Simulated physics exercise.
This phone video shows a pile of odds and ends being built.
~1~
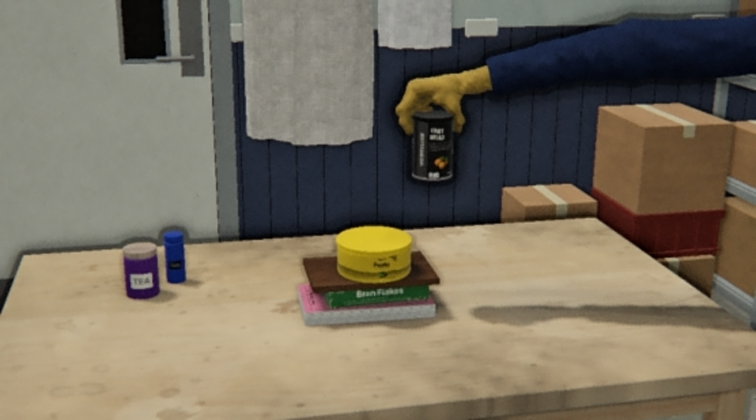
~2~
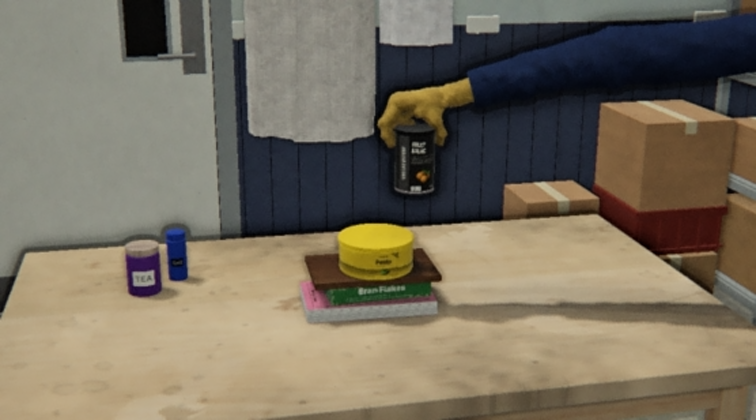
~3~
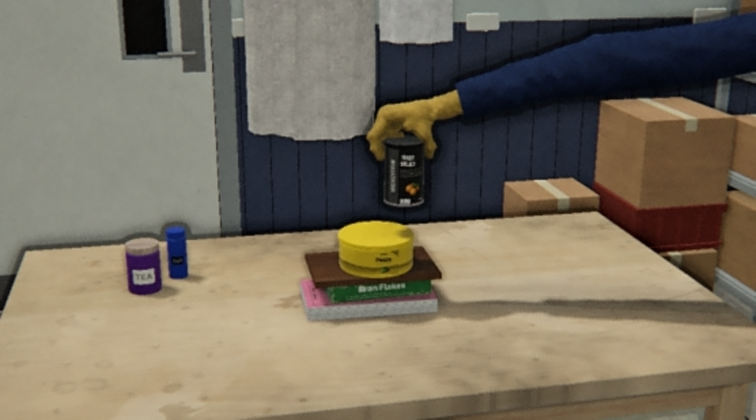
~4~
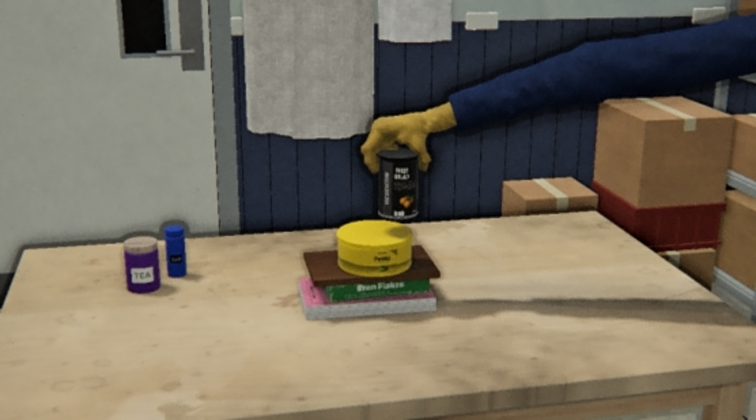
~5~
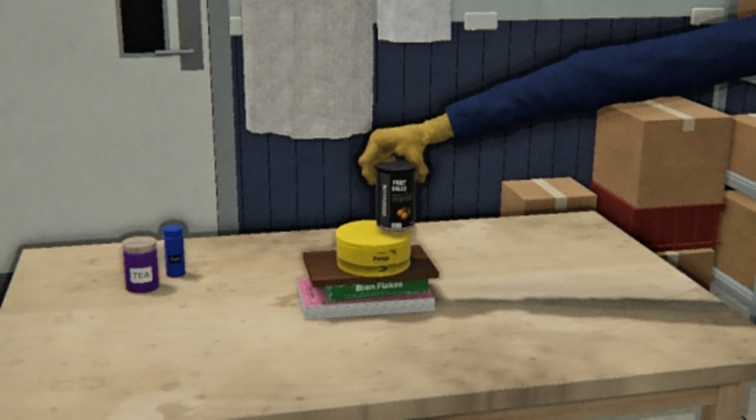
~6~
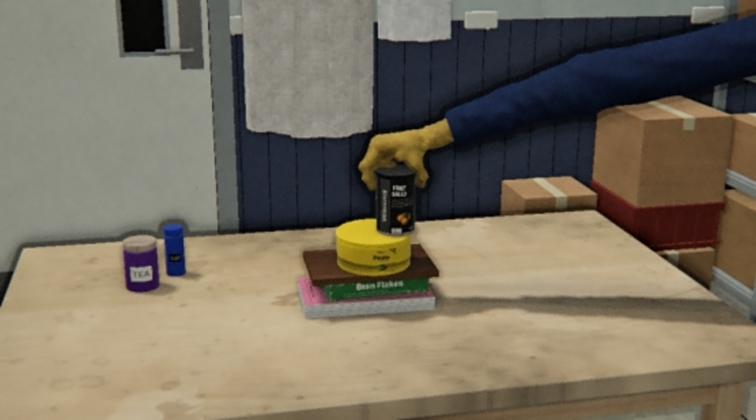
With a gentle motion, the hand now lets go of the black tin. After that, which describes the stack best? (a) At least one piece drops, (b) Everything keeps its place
The answer is b.
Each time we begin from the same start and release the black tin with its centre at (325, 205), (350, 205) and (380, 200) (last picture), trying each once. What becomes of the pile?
The pile collapses the first time, remains standing the second time and remains standing the third time.
Then, 0.90 s past the last view, nothing moves.
Then, 2.10 s past the last view, things are still on the move.
Finally, all 7 still in place. Final places as the last picture's camera would see them, black tin near (398, 201). The pile holds.
